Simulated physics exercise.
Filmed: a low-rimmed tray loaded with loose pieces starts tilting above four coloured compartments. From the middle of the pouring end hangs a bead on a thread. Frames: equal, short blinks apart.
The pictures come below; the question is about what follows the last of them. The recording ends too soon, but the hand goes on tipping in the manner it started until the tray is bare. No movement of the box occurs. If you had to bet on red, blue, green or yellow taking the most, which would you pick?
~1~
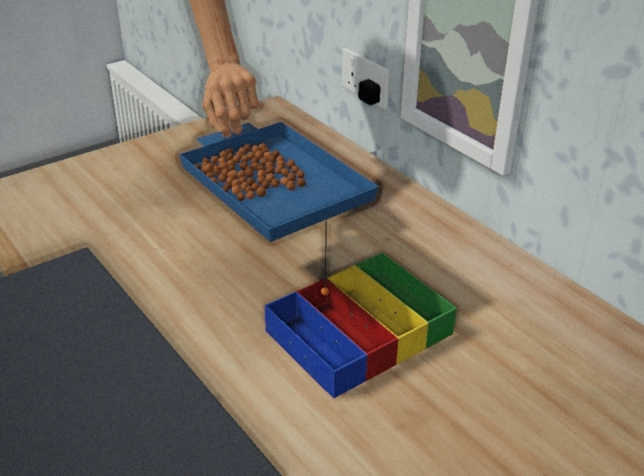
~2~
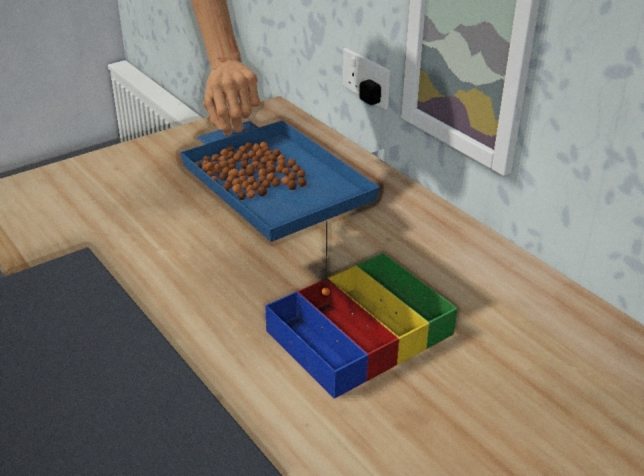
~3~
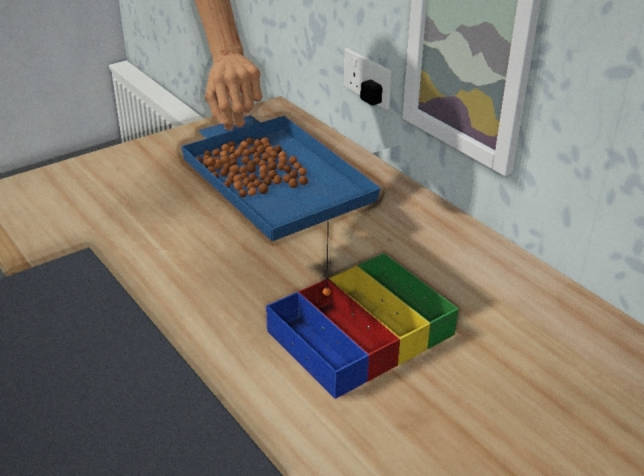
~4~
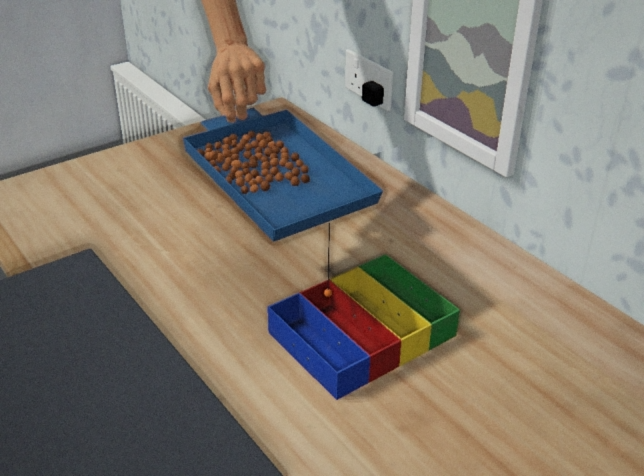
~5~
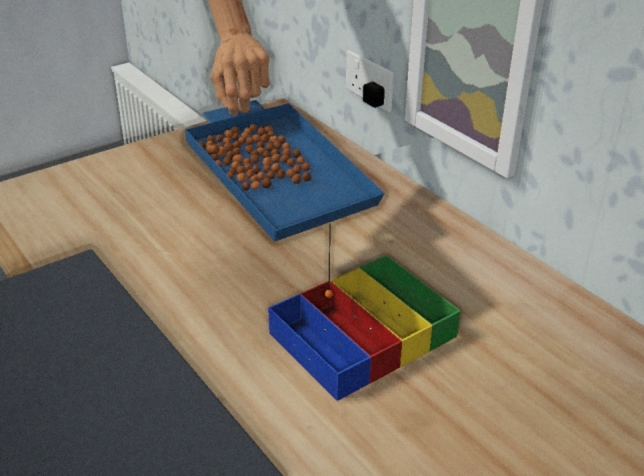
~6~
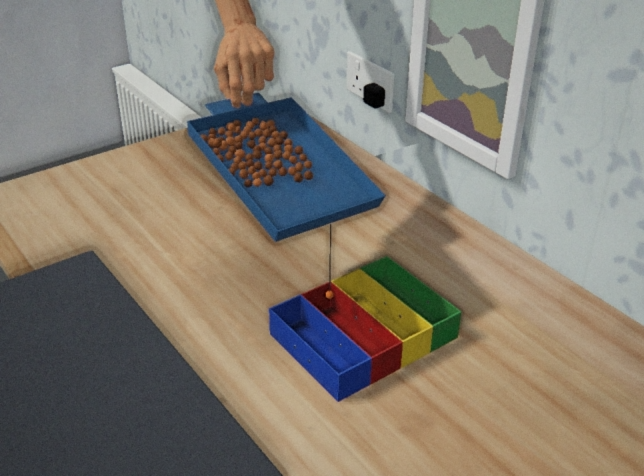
I would pick yellow.
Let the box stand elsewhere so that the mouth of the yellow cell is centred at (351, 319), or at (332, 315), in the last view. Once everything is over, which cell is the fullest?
The first placing favours that green cell, while the second favours the cell in green.
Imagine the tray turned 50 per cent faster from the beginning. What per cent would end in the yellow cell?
Estimated share: Some 40%.
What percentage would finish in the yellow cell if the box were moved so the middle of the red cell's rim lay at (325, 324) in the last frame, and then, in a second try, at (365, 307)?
Trial 1 40%, trial 2 30%.
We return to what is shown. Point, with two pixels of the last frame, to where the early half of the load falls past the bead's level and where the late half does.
Early half: (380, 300); late half: (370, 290).
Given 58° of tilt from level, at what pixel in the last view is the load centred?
In the last view, the load is centred close to (338, 194).
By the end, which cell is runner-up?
The red cell.
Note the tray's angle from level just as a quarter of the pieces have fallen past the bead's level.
I'd say close to 110 degrees.
Just after the last frame, tray tipped steeply; almost all on the tray; just a few falling or outside the box.
A moment on, tray tipped right over; almost all on the tray; just a few in the red cell; just a few in the yellow cell; just a few falling or outside the box.
Further on, tray tipped past a quarter turn; roughly half in the yellow cell; roughly a third in the red cell; roughly a quarter in the green cell; about a tenth in the blue cell; just a few falling or outside the box.
When it is over, tray tipped past a quarter turn; roughly half in the yellow cell; roughly a third in the red cell; roughly a quarter in the green cell; about a tenth in the blue cell; just a few outside the box.
